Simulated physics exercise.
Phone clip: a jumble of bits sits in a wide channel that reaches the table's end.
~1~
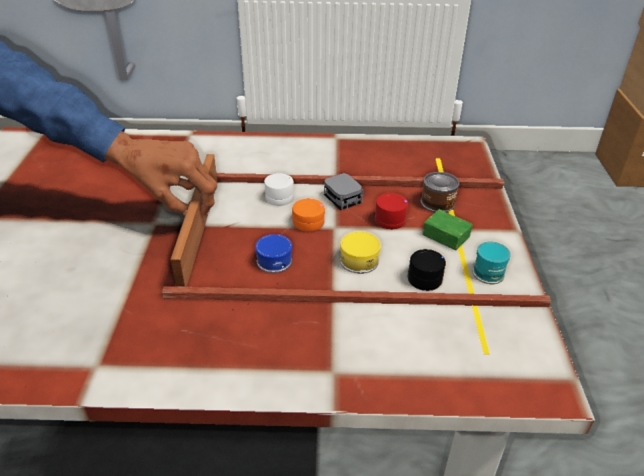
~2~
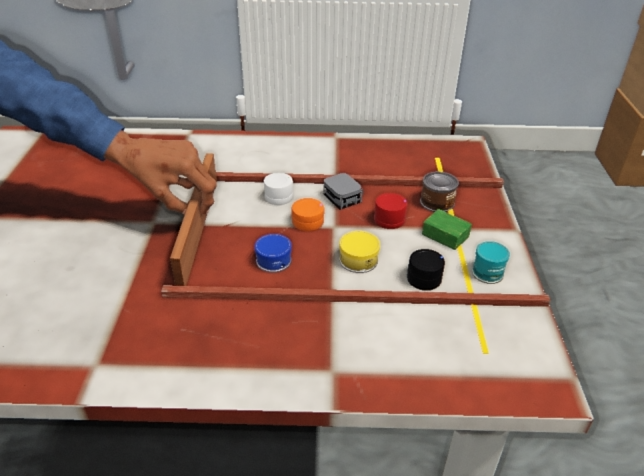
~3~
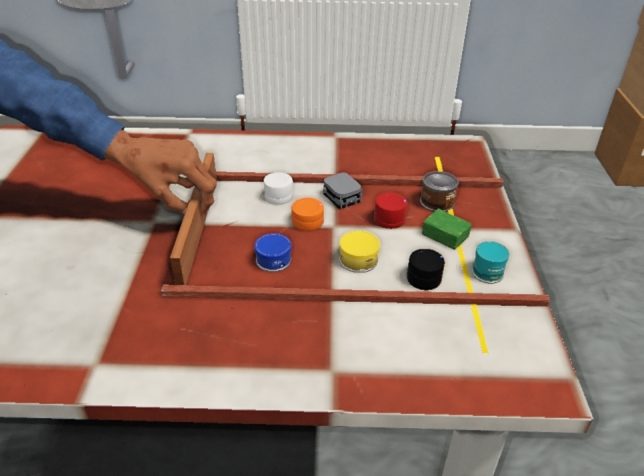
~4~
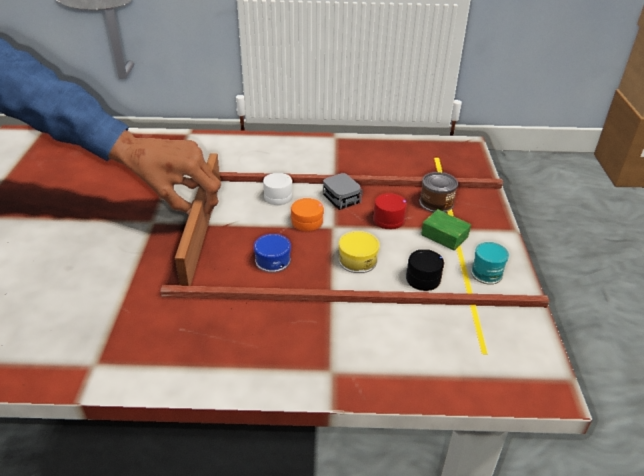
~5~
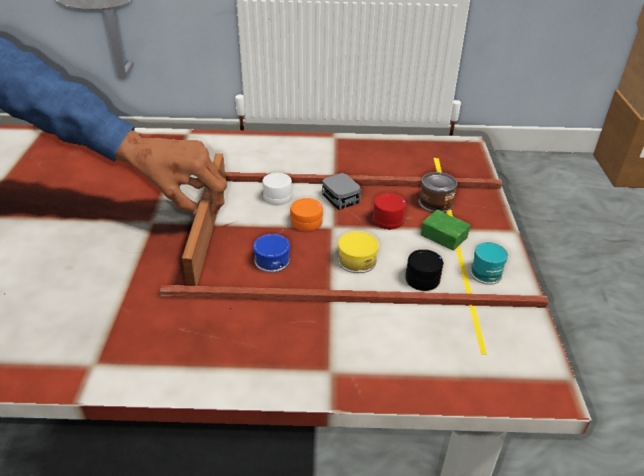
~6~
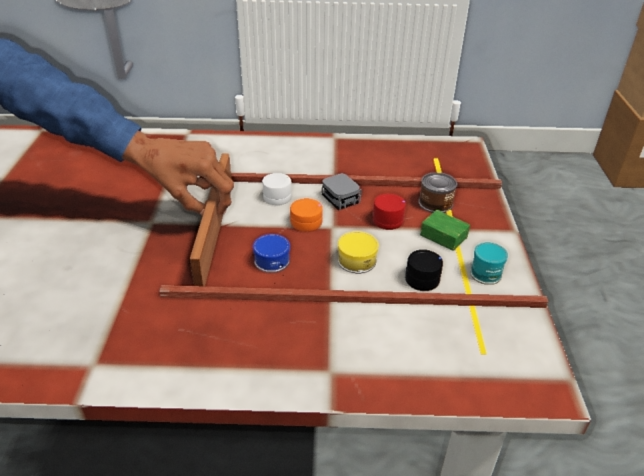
A hand in a blue sleeve sliding a wooden board slightly right along a channel toward scattered, motionless colourful pots and blocks.
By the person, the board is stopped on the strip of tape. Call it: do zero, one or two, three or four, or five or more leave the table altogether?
One or two.
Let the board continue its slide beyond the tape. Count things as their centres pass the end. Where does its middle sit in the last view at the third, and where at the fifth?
At (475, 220) for the third, at (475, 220) for the fifth.
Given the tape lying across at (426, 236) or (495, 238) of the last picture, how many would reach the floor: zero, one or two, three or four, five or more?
No fall at all; 5 or more.
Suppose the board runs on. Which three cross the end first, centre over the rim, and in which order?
They are the brown tin, then the green block, then the yellow tin.
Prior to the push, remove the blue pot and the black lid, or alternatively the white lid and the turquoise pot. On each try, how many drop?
1, then 0.
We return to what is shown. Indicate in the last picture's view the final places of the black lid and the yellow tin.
First (487, 279), then (512, 246).
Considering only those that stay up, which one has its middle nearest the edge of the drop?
Green block.
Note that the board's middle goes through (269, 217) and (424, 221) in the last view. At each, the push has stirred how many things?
Up to then 2, and up to the other point 10.
A little later, none off yet; turquoise pot at rest near (489, 263); green block at rest near (445, 230); brown tin at rest near (437, 193).
Next, none off yet; turquoise pot moving near (496, 266); green block shifted about its own width near (486, 229); brown tin shifted about its own width near (487, 194).
When it is over, the number that fall off is one or two; down, brown tin.
